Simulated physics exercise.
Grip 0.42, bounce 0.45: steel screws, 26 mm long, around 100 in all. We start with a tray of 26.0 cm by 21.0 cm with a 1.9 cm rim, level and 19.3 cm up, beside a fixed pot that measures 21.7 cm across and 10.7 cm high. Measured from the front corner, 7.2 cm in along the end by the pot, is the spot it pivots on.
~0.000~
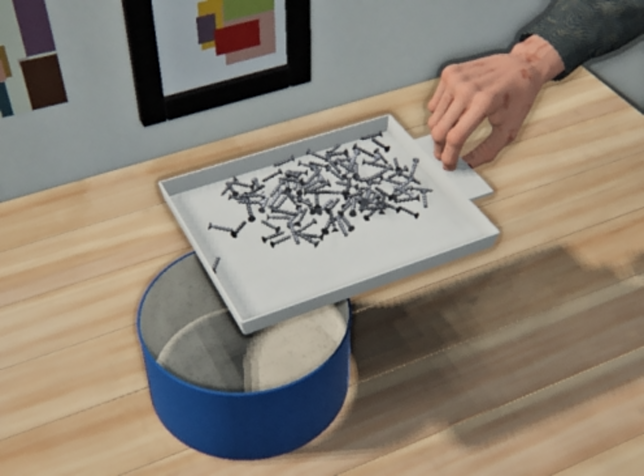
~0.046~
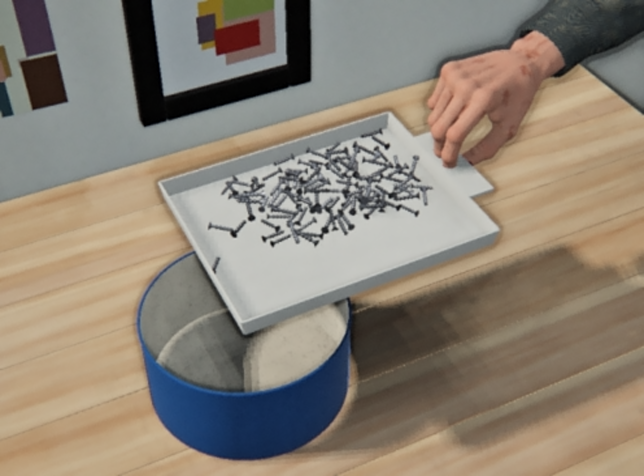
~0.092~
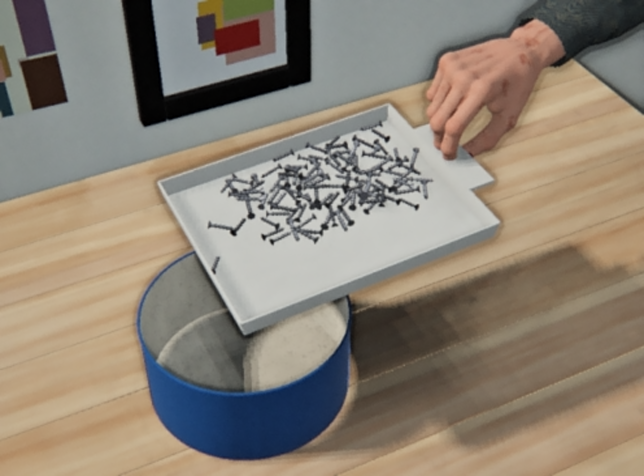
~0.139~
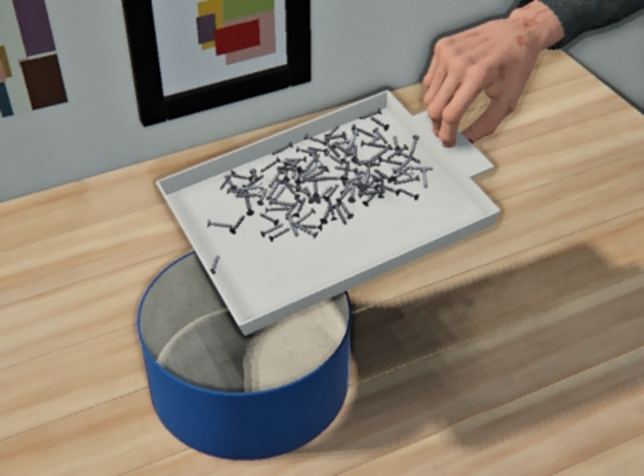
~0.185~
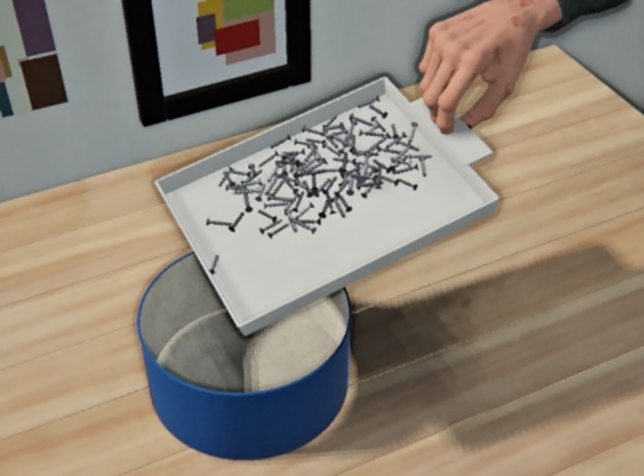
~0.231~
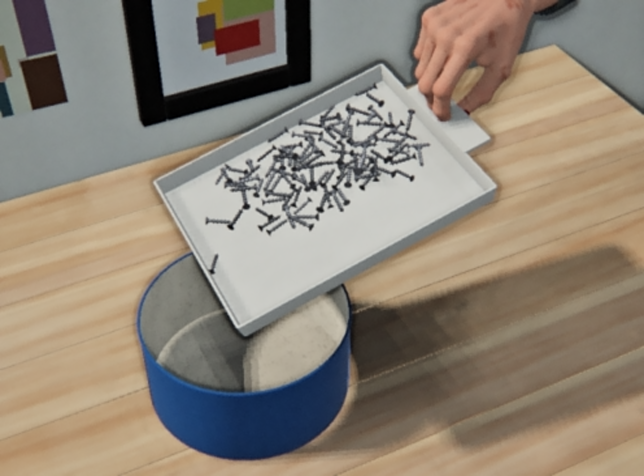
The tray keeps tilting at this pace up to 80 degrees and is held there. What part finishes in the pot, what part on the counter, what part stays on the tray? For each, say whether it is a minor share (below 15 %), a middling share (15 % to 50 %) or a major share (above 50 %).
I expect this. Pot - a middling share. Counter - a middling share. Tray - a middling share.
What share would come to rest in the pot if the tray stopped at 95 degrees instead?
I'd put it at close to 50 per cent.
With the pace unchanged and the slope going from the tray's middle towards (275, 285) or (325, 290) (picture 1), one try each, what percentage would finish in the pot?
Estimate: Some 30 % and some 55 % respectively.
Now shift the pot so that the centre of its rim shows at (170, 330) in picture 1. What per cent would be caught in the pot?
Close to 60 in a hundred.
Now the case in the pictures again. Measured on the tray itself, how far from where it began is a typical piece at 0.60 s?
Displacement on the tray: About 8 cm.
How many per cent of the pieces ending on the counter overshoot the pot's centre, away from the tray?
Some 100 per cent of the spill lies beyond the centre.
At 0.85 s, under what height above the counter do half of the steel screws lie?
I'd say near 20 cm.
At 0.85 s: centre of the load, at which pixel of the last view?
Estimated centre of load: Around (183, 257).
Then, at 0.60 s, tilt 46 degrees; the tray holds 100 %, the pot 0 %.
Then, at 0.85 s, tilt 67 degrees; the tray holds 65 %, the pot 0 %.
After 1.21 s, tilt 80 degrees; the tray holds 40 %, the pot 25 %.
In the end, at 2.2 s, pot 30 %, counter 35 %, tray 35 %.
